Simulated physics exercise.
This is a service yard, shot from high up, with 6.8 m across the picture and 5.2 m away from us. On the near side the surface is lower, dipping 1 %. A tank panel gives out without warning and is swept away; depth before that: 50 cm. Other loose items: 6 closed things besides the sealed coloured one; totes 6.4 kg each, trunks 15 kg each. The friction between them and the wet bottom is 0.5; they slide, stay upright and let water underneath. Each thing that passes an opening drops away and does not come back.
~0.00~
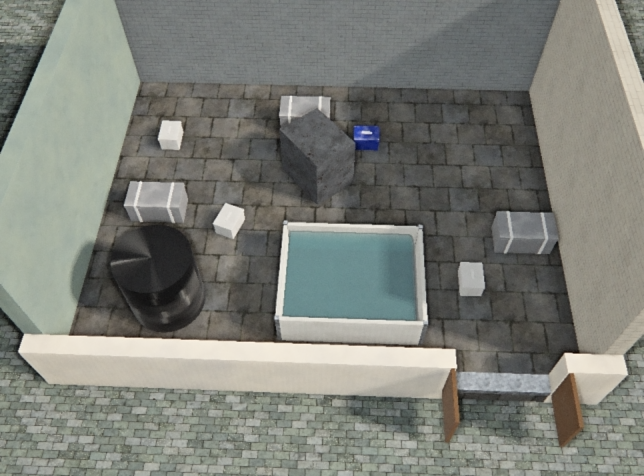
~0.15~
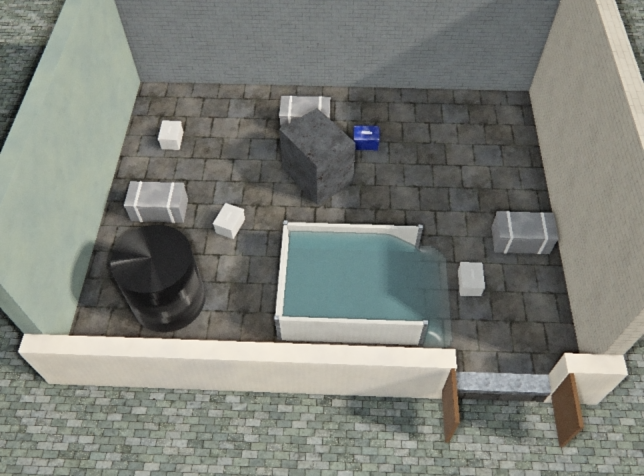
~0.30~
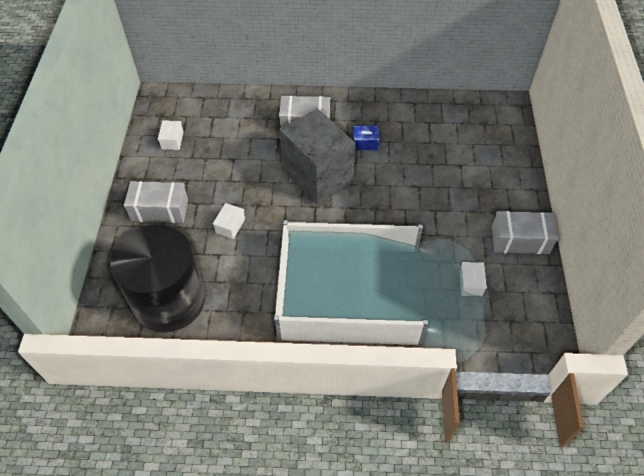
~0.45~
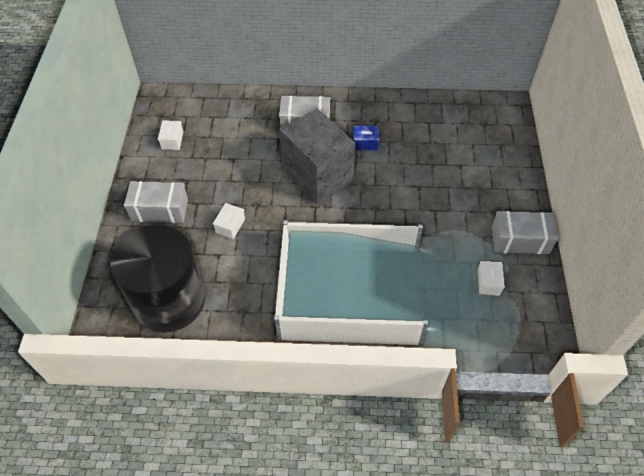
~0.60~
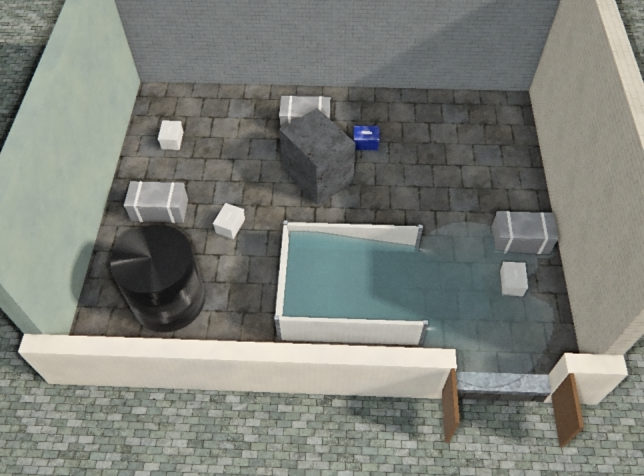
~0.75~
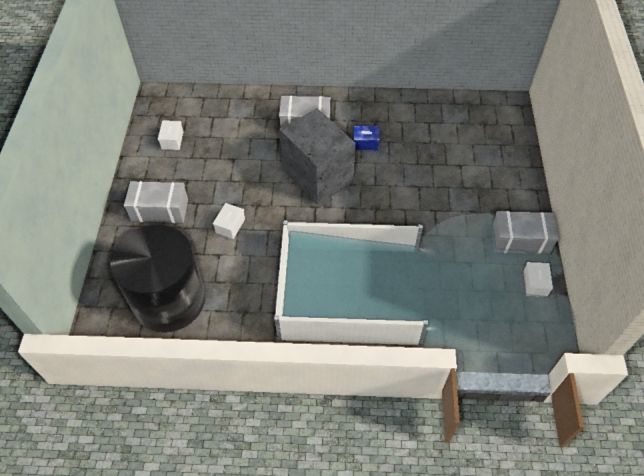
In a walled yard, water spreads from a tank's open right side, pushing a white box right.
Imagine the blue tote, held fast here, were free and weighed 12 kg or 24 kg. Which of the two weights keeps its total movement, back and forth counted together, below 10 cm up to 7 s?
Watching this, I'd bet even the lighter version stays within bounds.
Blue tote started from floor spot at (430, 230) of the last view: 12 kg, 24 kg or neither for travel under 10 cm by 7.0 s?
Short version: The lighter already works.
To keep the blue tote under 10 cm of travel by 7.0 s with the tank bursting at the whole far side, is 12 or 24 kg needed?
Under that change, both options fail.
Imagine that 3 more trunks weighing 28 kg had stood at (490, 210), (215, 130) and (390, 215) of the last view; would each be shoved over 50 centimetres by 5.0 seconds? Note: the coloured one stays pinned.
In turn: Past it, short of it, short of it.
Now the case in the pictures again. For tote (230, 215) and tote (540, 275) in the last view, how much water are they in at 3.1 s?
Some 0 cm at the first, some 15 cm at the second.
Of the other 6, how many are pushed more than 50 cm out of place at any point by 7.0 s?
My count gives 2.
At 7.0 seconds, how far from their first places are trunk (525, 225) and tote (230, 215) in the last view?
The first has moved 300 cm and the second 0 cm from the start.
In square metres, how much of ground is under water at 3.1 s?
Flooded: Near 11.5 m2.
After 1.4 s the blue tote would be 0 cm from its start with 12 kg and 0 cm from its start with 24 kg; 0 cm of water round it then.
After 3.1 s the blue tote would be 0 cm from its start with 12 kg and 0 cm from its start with 24 kg; 0 cm of water round it then.
After 4.9 s the blue tote would be 0 cm from its start with 12 kg and 0 cm from its start with 24 kg; 2 cm of water round it then.
After 7.0 s the blue tote would be 1 cm from its start with 12 kg and 0 cm from its start with 24 kg; 6 cm of water round it then.
